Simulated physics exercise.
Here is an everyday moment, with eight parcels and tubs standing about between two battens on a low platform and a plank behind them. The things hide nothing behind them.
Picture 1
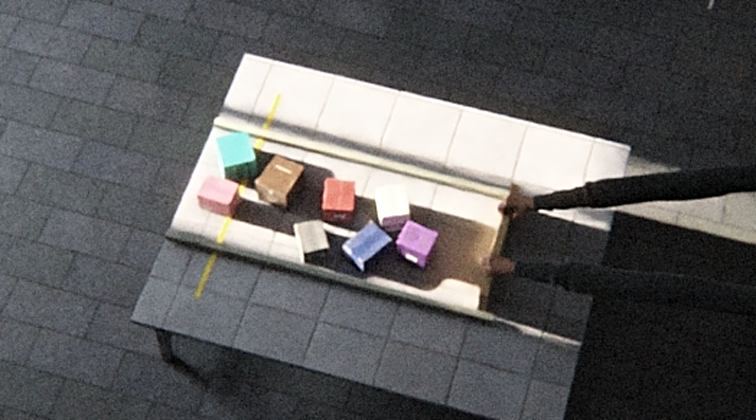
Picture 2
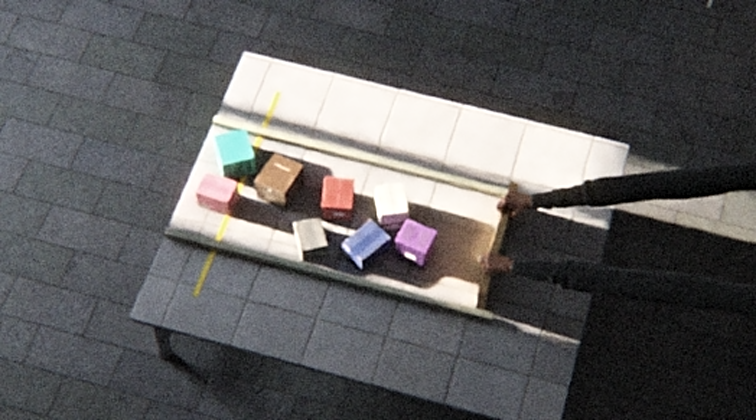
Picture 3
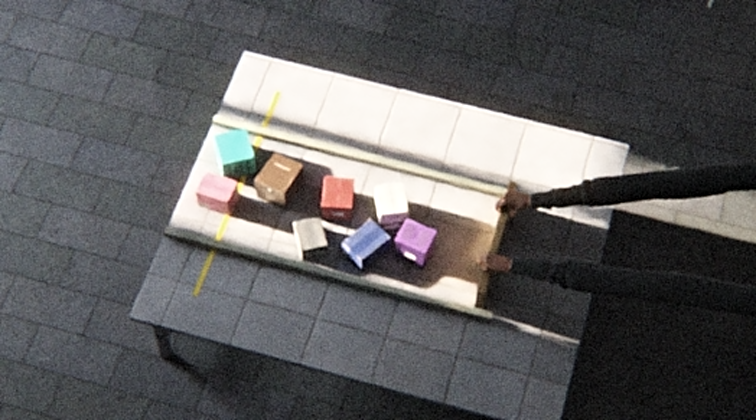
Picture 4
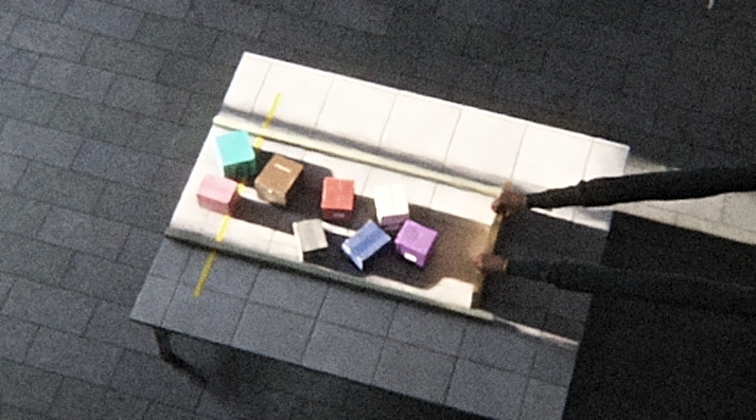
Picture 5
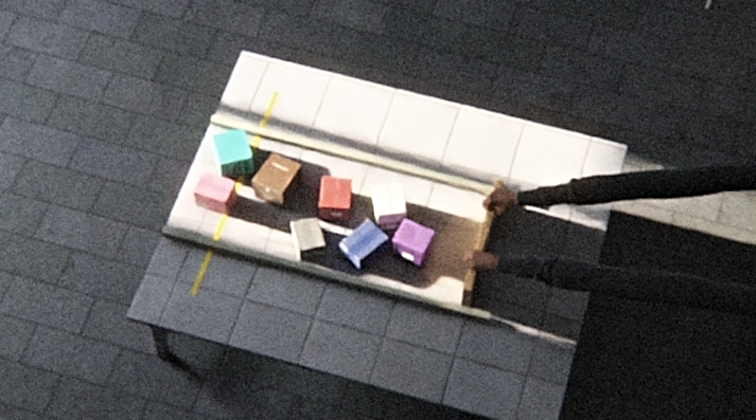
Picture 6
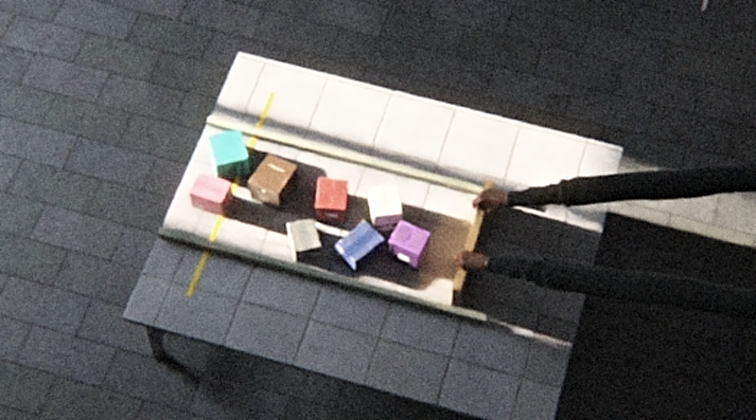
On a low platform, two hands slid a plank a little to the left between two battens, while the coloured parcels and tubs in front of it stayed almost where they were.
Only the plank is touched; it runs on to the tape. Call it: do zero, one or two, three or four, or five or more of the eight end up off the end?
Three or four end up off it.
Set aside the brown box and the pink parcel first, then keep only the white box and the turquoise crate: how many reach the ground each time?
Result: 2 in the first case, with 2 in the second.
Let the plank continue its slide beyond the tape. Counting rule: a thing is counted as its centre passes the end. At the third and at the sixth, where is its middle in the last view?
Earlier crossing: About (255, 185); later crossing: About (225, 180).
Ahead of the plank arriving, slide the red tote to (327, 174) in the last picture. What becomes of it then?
In that case it never drops.
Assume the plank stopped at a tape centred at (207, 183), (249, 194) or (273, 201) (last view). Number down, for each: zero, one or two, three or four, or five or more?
Five or more, three or four, one or two.
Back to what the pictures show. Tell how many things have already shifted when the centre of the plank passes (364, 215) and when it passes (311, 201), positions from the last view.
At the first point the count is 5, at the second it's 8.
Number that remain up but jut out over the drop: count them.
That would be 2.
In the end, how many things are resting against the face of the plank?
The figure is 2.
Soon after, none off yet; pink parcel at rest near (211, 195); turquoise crate at rest near (229, 155); brown box at rest near (274, 182).
After that, none off yet; pink parcel displaced a little near (202, 193); turquoise crate displaced a little near (215, 149); brown box displaced about its own width near (244, 175).
In the end, the number that fall off is three or four; gone, grey parcel, brown box, turquoise crate and pink parcel.
